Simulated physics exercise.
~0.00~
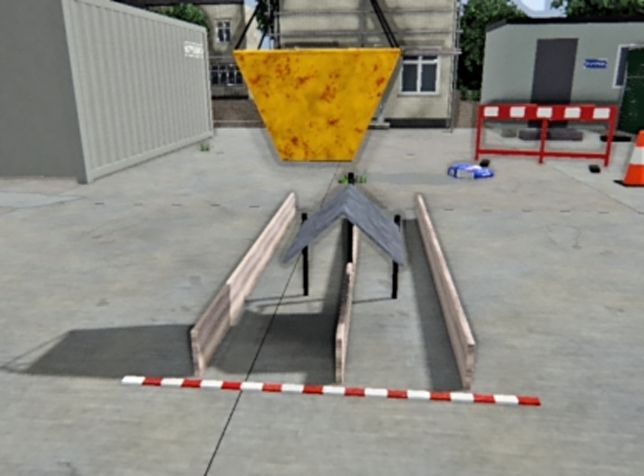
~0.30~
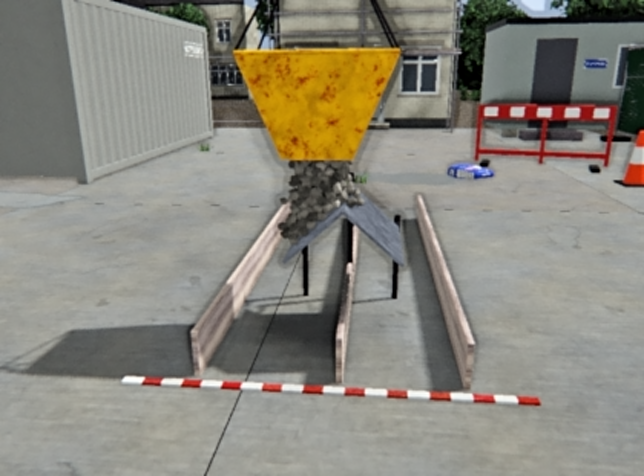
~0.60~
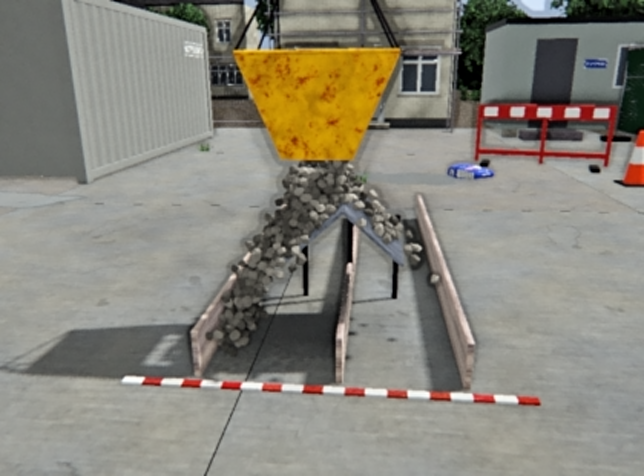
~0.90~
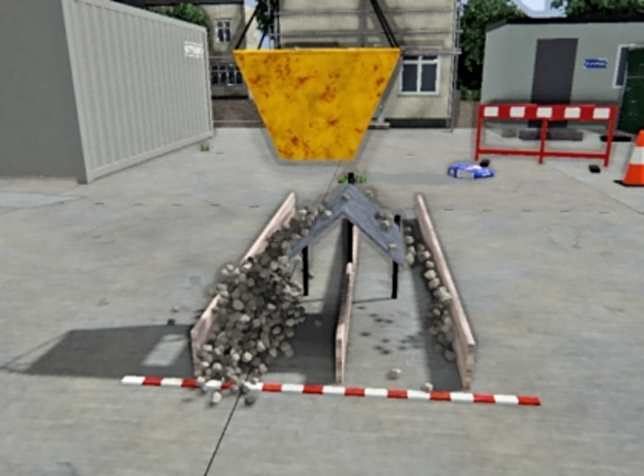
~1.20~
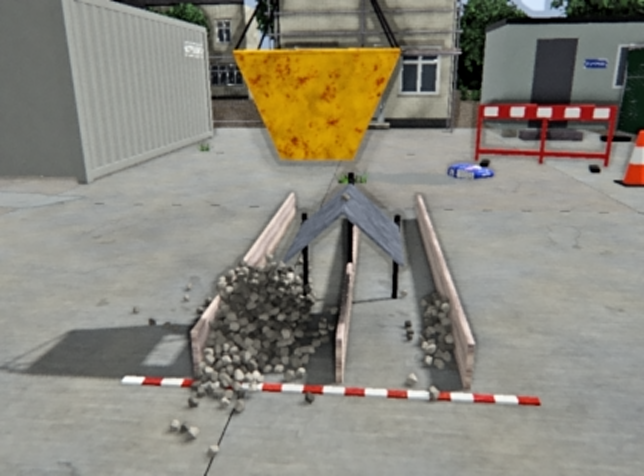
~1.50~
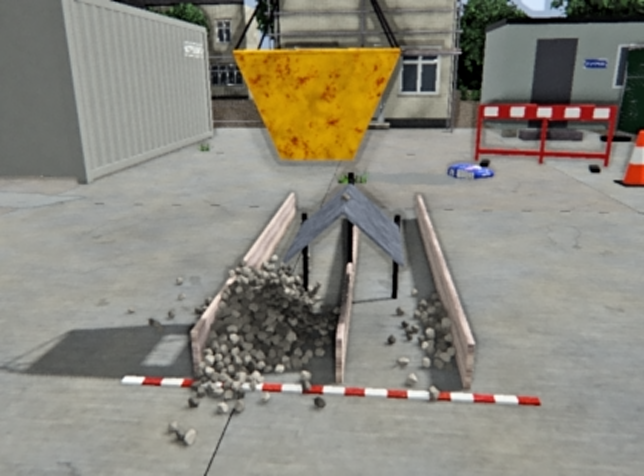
A rusty yellow skip hangs still over a grey concrete yard, seen from the front and slightly above, with a pale container on the left and a red and white barrier on the right. Beneath it stand a dark peaked steel roof, three long wooden boards forming two bays, and a red and white striped staff lying across the front. Grey stones pour from the skip onto the peak, most sliding down the left slope and a few down the right. The skip empties, and the stones spread forward. They settle in a large heap in the left bay, with a small scattering in the right bay and a few strays outside.
